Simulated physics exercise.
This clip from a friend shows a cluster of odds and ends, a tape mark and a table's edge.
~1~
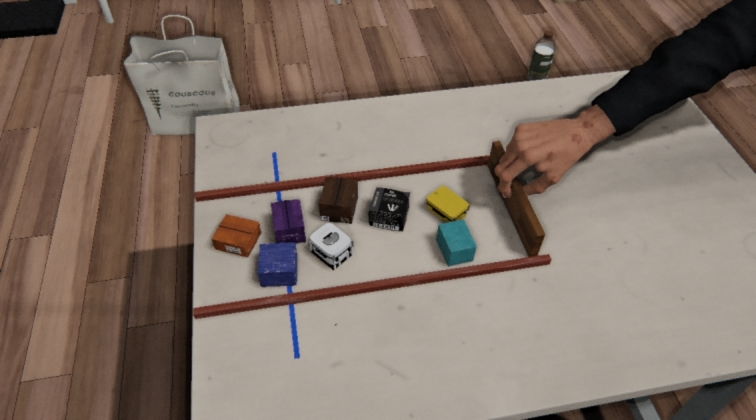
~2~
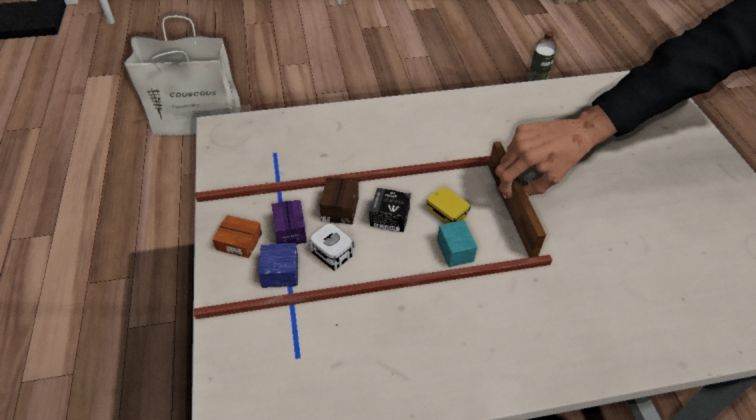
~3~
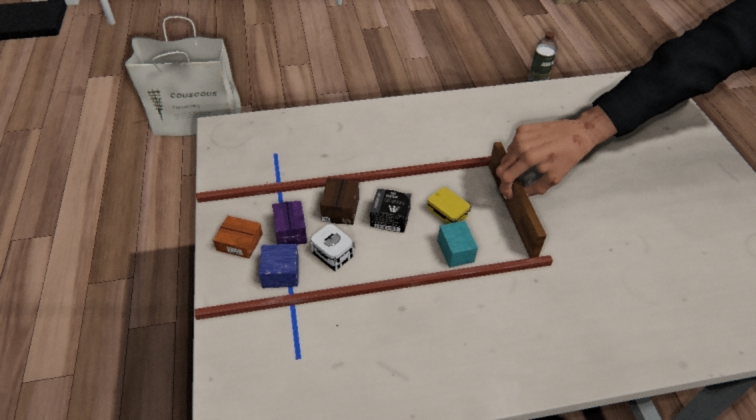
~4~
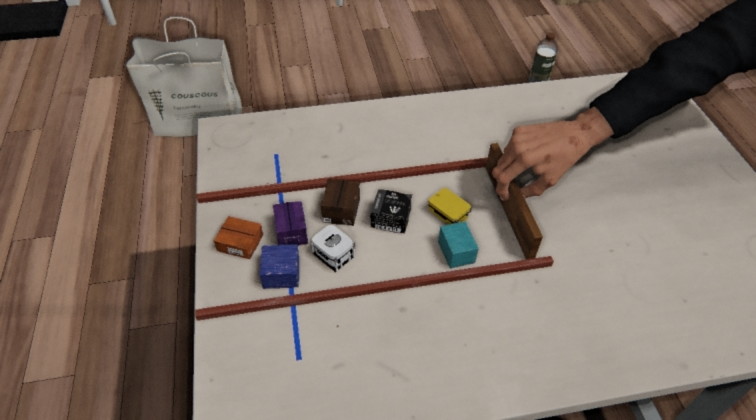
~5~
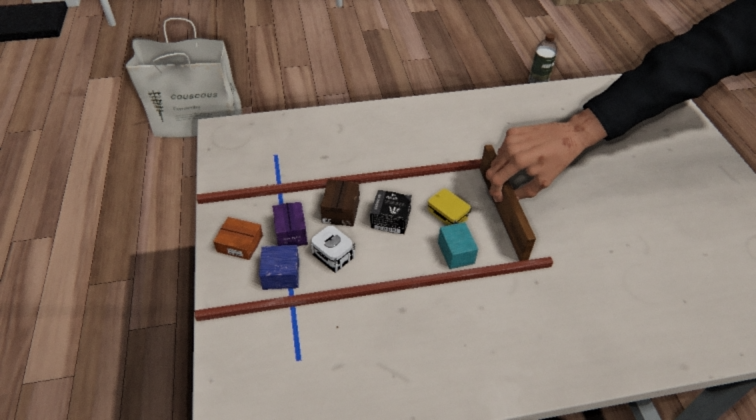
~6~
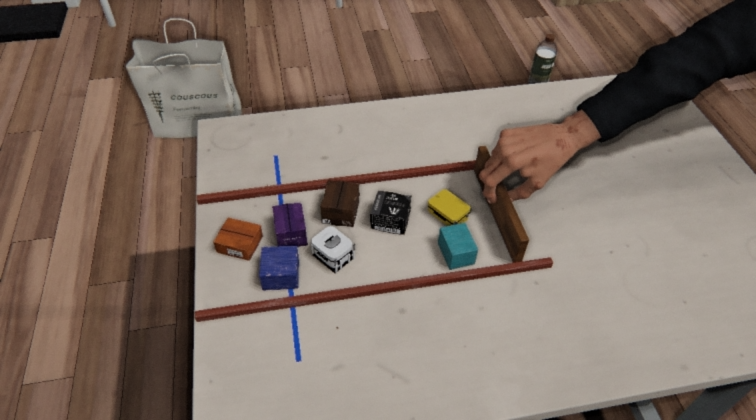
A hand in a dark sleeve grips an upright wooden board on a pale tabletop, seen from above at an angle in a wood-floored room. Between two reddish rods sit yellow, turquoise, black, brown, white, purple, blue and orange boxes and blocks, with blue tape crossing at left and a paper bag beyond. The hand holds nearly still, then slides the board slightly left, while the boxes stay put.
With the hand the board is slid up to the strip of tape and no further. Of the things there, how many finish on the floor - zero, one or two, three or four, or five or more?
One or two finish on the floor.
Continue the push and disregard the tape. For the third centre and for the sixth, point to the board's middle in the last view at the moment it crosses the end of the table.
Its middle is around (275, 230) and later (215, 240).
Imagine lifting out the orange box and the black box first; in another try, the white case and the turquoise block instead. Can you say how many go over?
That makes 0 fallen, then 1 fallen in the other try.
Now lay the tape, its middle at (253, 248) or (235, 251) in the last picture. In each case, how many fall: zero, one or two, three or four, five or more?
With the tape at the first place the answer is either three or four, and at the second place it's five or over.
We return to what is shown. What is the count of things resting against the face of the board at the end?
Contact count: 3.
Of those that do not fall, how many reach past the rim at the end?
Answer: 2.
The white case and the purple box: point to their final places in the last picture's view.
They finish at roughly (241, 267) and (203, 234) respectively.
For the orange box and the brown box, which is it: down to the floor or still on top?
Once it all settles, the orange box goes down and the brown box is still there.
Soon after, none off yet; orange box at rest near (239, 239); blue block at rest near (280, 268); purple box at rest near (290, 226).
Then, none off yet; orange box at rest near (239, 239); blue block at rest near (280, 268); purple box at rest near (282, 226).
Further on, none off yet; orange box moved about its own width near (202, 247); blue block moved about its own width near (238, 277); purple box moved about its own width near (235, 230).
At rest, the number that fall off is one or two; fallen, orange box.
